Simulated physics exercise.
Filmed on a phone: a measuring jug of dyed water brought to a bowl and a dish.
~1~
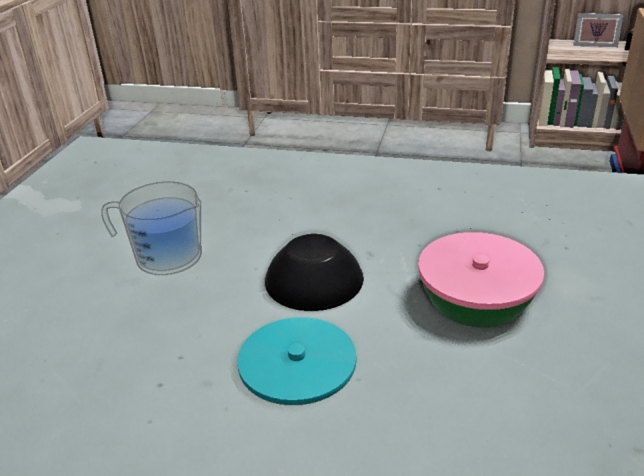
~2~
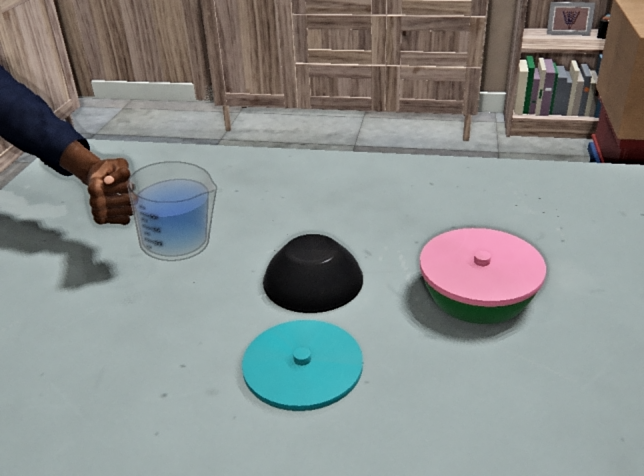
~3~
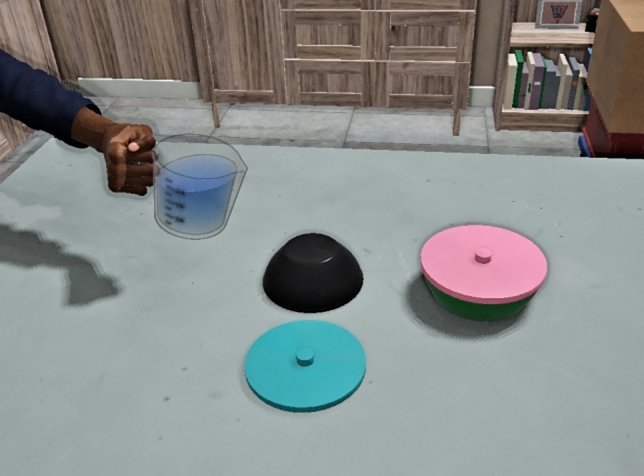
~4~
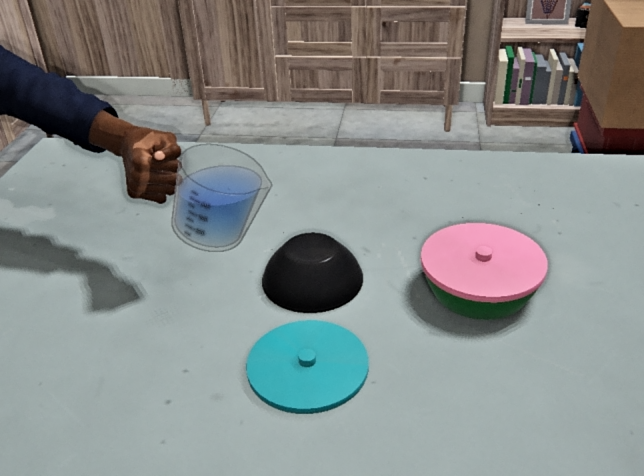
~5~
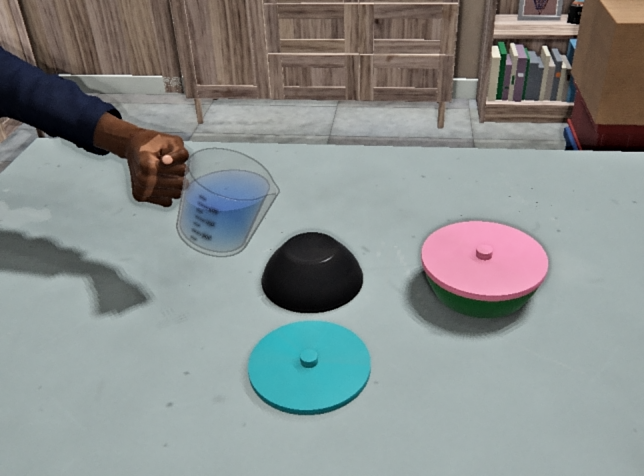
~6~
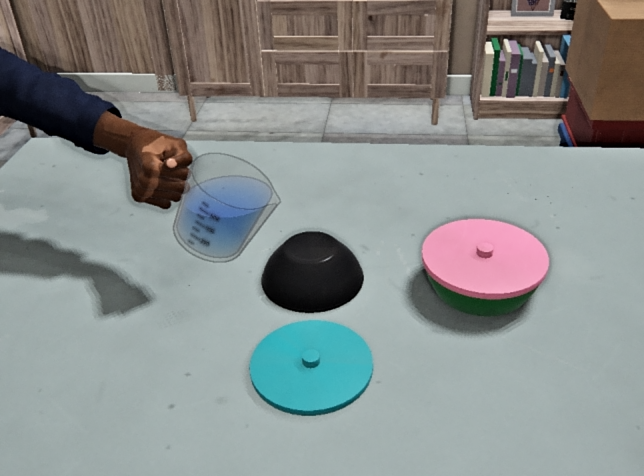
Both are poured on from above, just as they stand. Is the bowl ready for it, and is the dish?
The bowl gets none inside and the dish gets none inside.
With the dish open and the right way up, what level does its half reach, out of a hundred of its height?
Roughly 50 per cent.
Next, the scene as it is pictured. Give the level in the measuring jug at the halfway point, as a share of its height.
About 40 per cent.
Soon after, it runs off the upturned base of the bowl.
Later, it hits the lid of the dish and runs off.
In the end, the bowl is empty, in a puddle; the dish is empty, in a puddle.
